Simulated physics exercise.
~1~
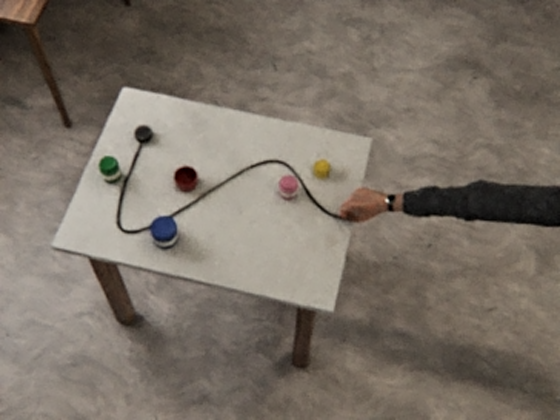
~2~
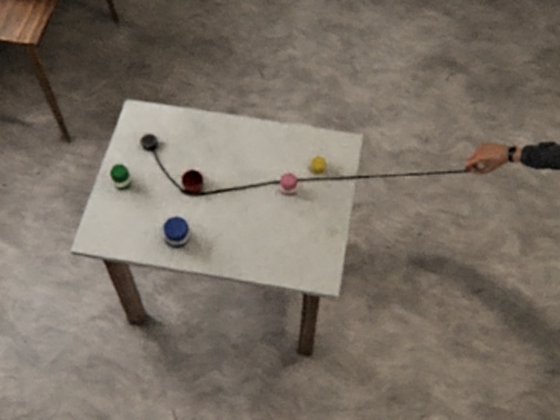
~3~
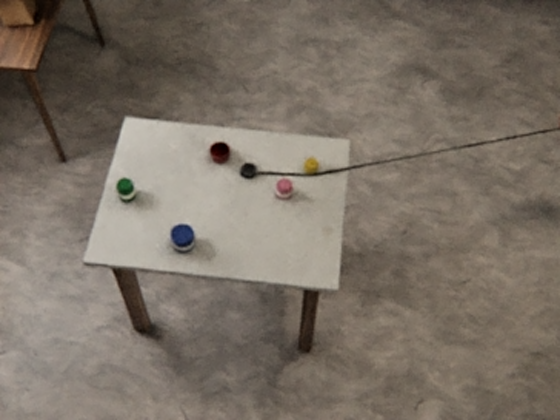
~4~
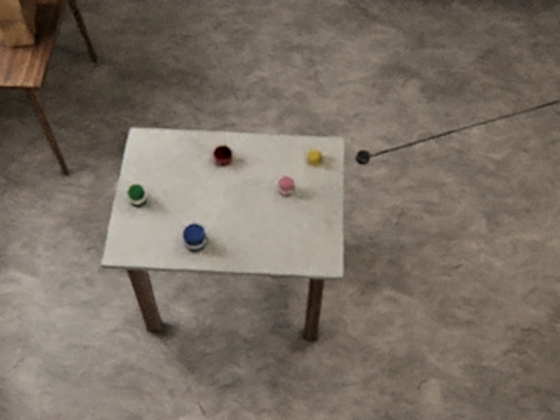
A black round adaptor, pulled right by its cable, nudges the red mug and leaves the table.
